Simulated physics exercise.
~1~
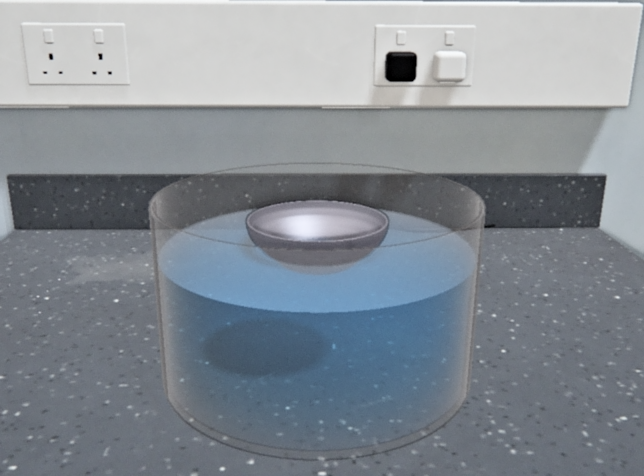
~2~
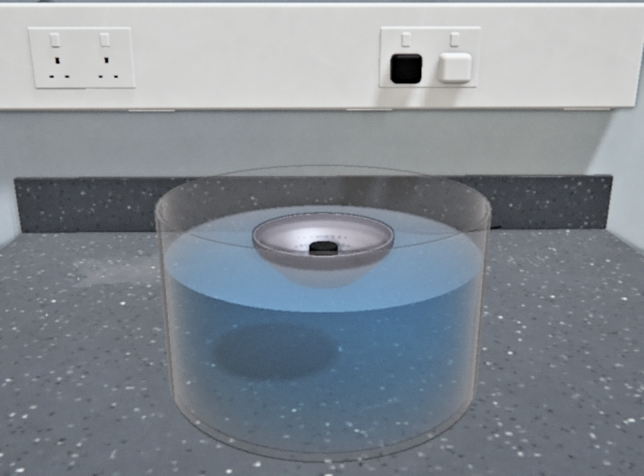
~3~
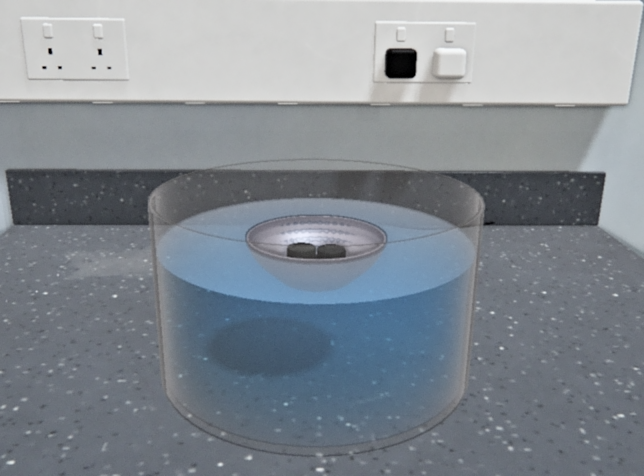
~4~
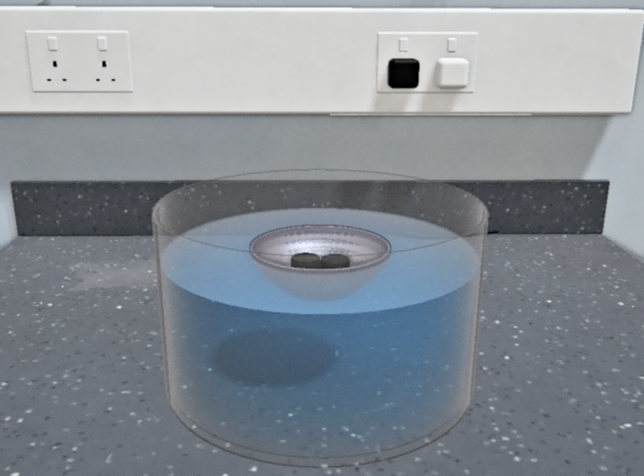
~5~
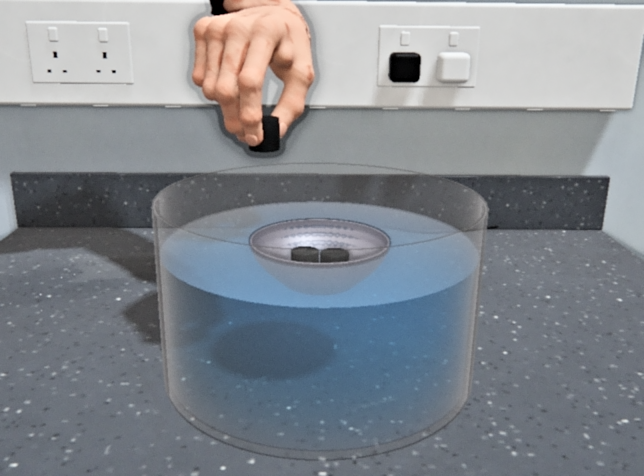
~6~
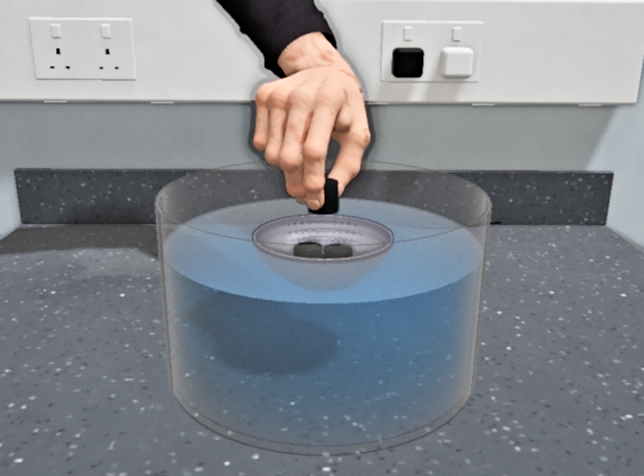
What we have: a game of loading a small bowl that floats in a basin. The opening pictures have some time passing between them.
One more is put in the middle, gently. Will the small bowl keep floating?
No.
Next, the iron weight is in and the small bowl dips.
After that, water pours in over its edge.
Finally, the small bowl lies on the bottom with its load.
